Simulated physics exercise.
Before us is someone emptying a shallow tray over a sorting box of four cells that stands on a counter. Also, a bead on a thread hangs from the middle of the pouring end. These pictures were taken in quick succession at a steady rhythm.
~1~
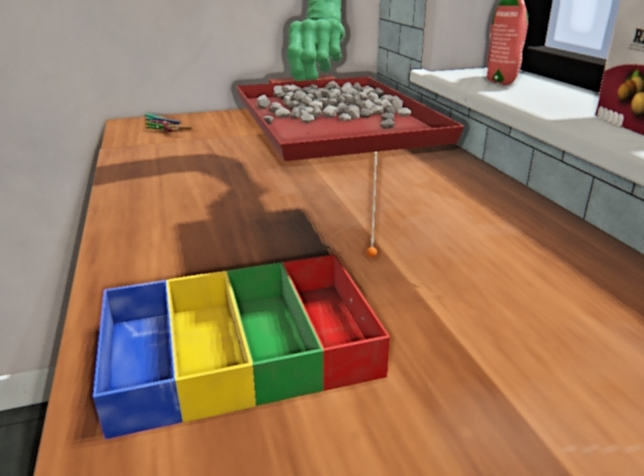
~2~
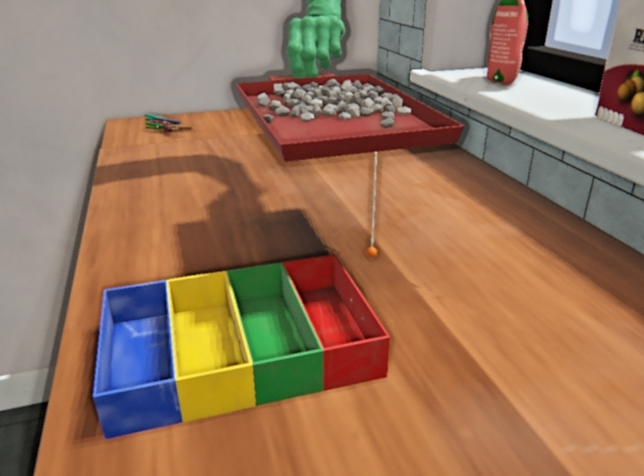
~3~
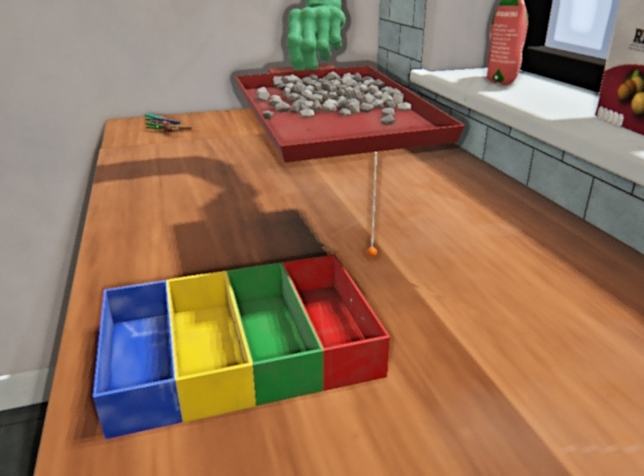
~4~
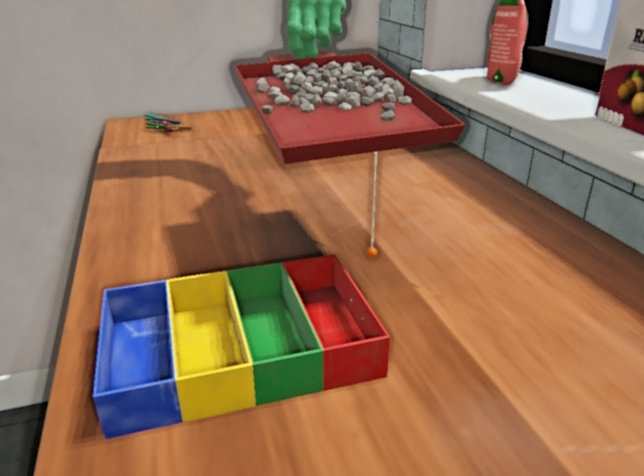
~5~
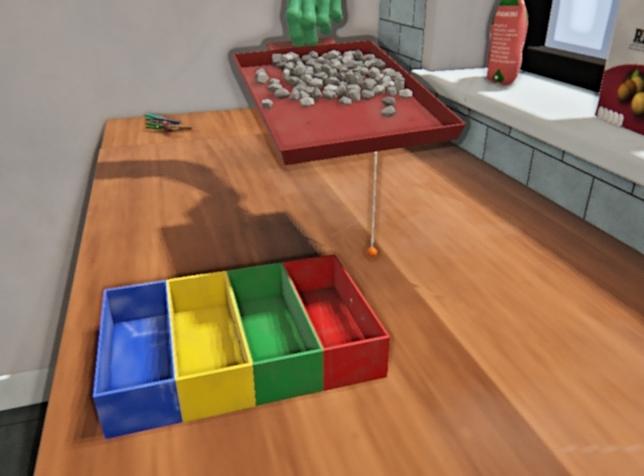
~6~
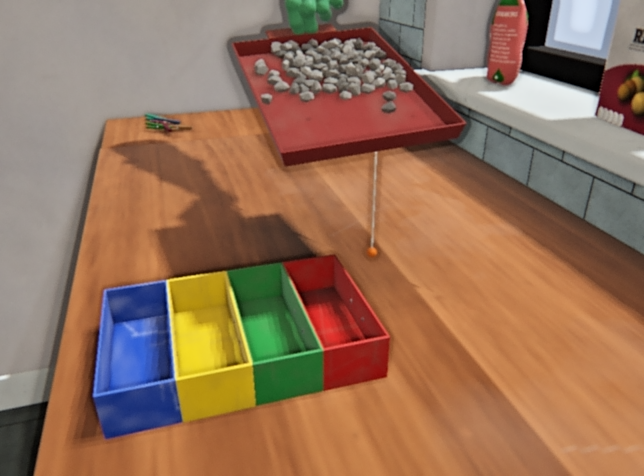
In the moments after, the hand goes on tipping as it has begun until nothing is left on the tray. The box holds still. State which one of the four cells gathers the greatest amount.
It is the red cell.
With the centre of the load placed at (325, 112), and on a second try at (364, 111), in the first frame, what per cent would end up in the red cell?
Close to 50 %, followed by close to 50 %.
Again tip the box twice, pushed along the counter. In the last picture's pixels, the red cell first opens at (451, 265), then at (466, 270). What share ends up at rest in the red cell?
It would be roughly 0 per cent, followed by roughly 0 per cent.
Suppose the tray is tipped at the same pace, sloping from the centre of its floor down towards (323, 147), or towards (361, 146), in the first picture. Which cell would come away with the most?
The red cell first, red second.
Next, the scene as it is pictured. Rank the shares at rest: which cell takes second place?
That is that green cell.
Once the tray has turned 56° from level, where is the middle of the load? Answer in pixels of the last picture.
Roughly at (344, 124).
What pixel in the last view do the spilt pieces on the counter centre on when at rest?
It centres at roughly (411, 331).
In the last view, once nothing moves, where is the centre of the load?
Somewhere around (334, 332) in the last picture.
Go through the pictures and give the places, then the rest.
The first picture shows corners of the pouring end at (284, 142) and (459, 125), level; middle of the load at (331, 102), bits of gravel; bead on its thread at (372, 252); blue cell at (139, 405); yellow cell at (217, 389); green cell at (289, 374); red cell at (356, 359).
The second picture shows corners of the pouring end at (284, 142) and (459, 125), level; middle of the load at (331, 100).
The third picture shows corners of the pouring end at (284, 144) and (459, 124), tipped barely, lowest at the left corner; middle of the load at (331, 94).
The fourth picture shows corners of the pouring end at (284, 146) and (460, 123), tipped a little, lowest at the left corner; middle of the load at (331, 85).
The fifth picture shows corners of the pouring end at (284, 148) and (460, 122), tipped a little, lowest at the left corner; middle of the load at (331, 76).
The sixth picture shows corners of the pouring end at (284, 150) and (461, 122), tipped a little, lowest at the left corner; middle of the load at (331, 66); blue cell at (139, 405); yellow cell at (217, 389); green cell at (289, 374); red cell at (356, 359).
Soon after the last picture, tray tipped steeply; nearly all on the tray; a small part falling or outside the box.
A little later, tray tipped right over; about a third on the tray; about a quarter in the red cell; a small part in the green cell; a stray few in the yellow cell; about a third falling or outside the box.
Later still, tray tipped past a quarter turn; about a third in the red cell; about a quarter in the green cell; a stray few in the yellow cell; about a third falling or outside the box.
At rest, tray tipped past a quarter turn; about a third in the red cell; about a quarter in the green cell; a stray few in the yellow cell; none in the blue cell; about a third outside the box.
